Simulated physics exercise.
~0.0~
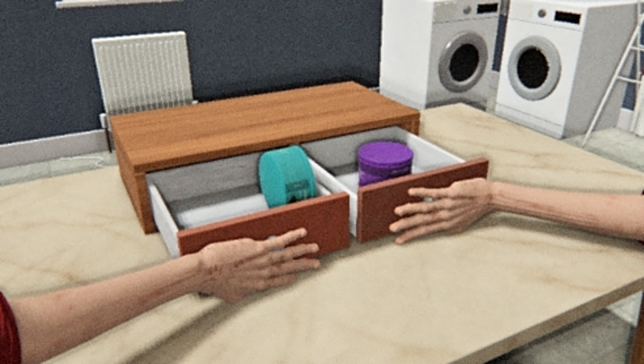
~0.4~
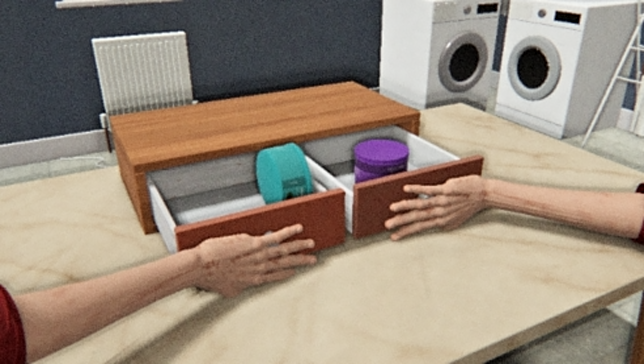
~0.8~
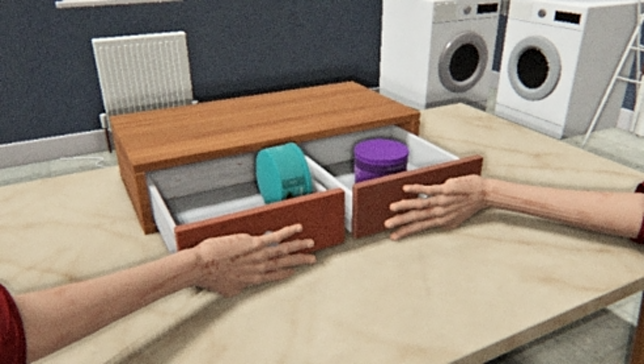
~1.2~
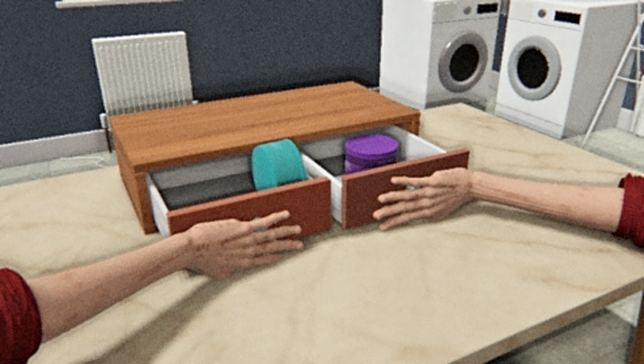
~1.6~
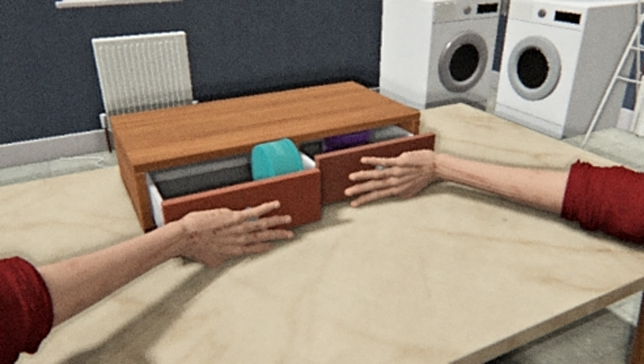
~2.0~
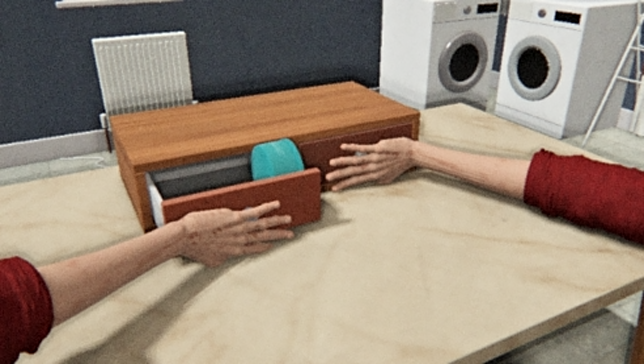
The clip opens on a low wooden chest on a pale marbled tabletop, its two drawers pulled out, the left holding a turquoise tub on its side and the right a purple tub. A hand rests against each reddish front. The hands begin pushing, and both drawers slide slowly inward with their tubs. The right drawer keeps going, carrying the purple tub under the top, while the left slows and stops with the turquoise tub at the chest's edge. Finally the right drawer shuts flush, but the left stays partly open, its tub still showing.
